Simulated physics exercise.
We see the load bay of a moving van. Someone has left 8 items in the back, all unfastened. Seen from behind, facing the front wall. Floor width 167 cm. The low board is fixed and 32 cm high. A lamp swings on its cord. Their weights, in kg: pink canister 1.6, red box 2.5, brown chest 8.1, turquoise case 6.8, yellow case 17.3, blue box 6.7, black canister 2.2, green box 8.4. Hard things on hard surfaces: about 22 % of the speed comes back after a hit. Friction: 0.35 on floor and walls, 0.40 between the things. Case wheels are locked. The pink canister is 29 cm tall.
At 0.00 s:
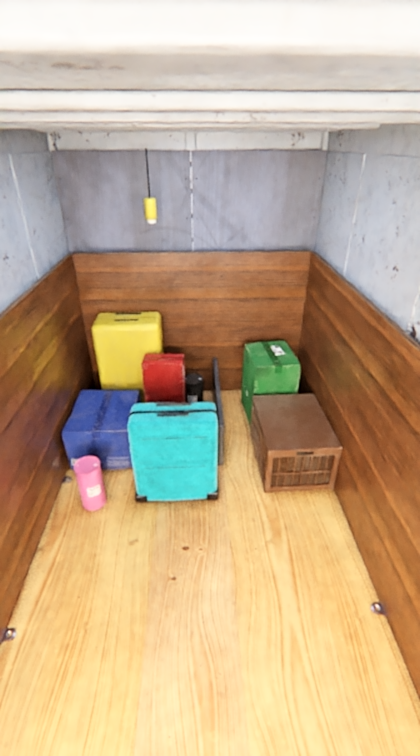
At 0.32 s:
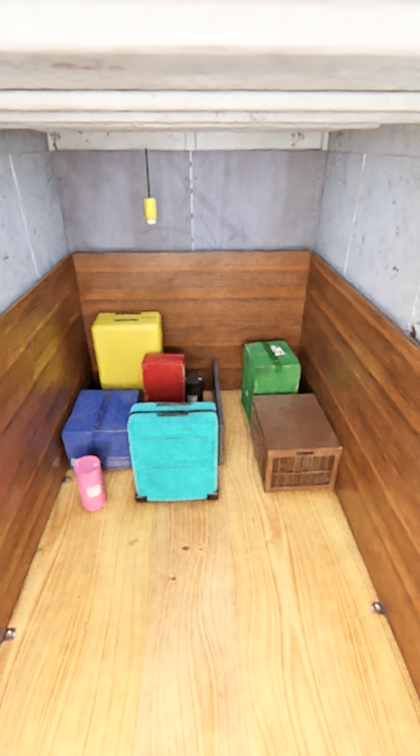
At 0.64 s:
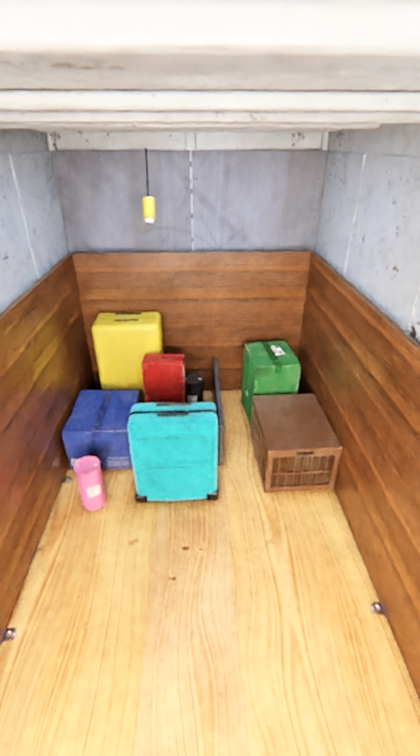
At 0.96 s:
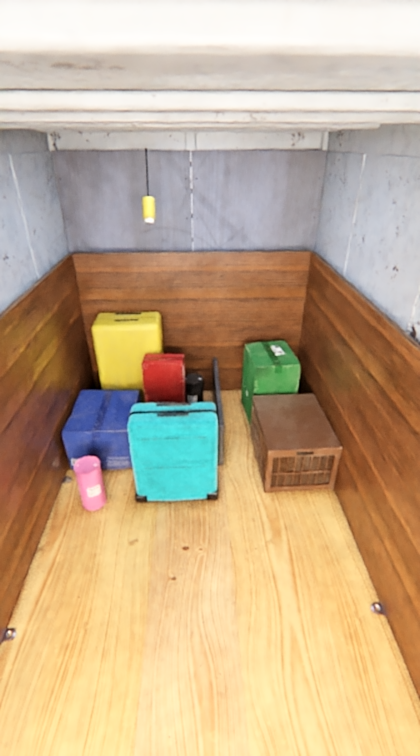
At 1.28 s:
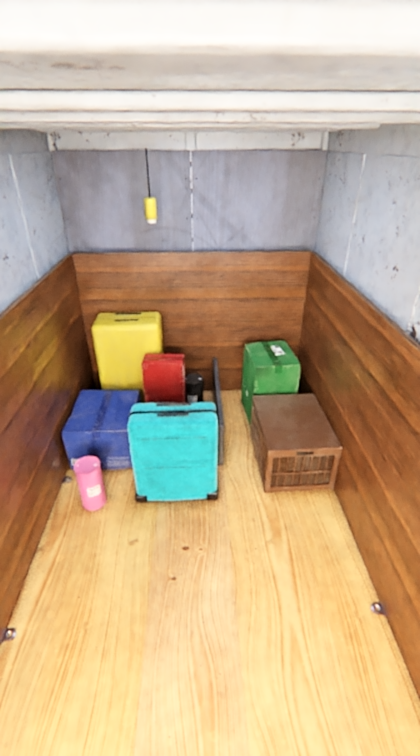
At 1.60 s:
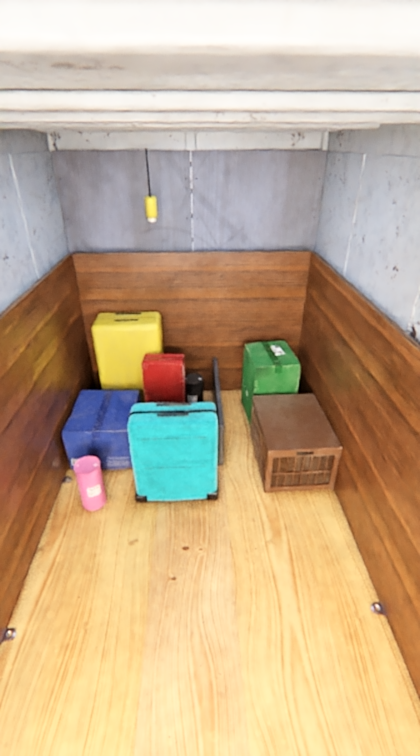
A yellow lamp sways slightly left, then right, on its cord above motionless cases and boxes.
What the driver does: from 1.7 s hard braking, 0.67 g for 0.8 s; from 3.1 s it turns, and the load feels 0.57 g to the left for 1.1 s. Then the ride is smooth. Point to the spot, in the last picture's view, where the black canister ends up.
The black canister comes to rest near (164, 382).
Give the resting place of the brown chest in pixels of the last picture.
Around (252, 422).
After 2.20 s, load feels 0.67 g forwards; black canister moved 15 cm near (194, 384); pink canister moved 15 cm; brown chest moved 15 cm.
After 3.50 s, load feels 0.57 g left; black canister moved 19 cm near (188, 382); turquoise case moved 54 cm; pink canister moved 35 cm.
In the end (4.8 s), not toppled but over 15 cm from the start, pink canister, red box, brown chest, turquoise case, blue box, black canister and green box; yellow case under 15 cm from the start. At the end, from the last picture's camera, black canister near (164, 382).
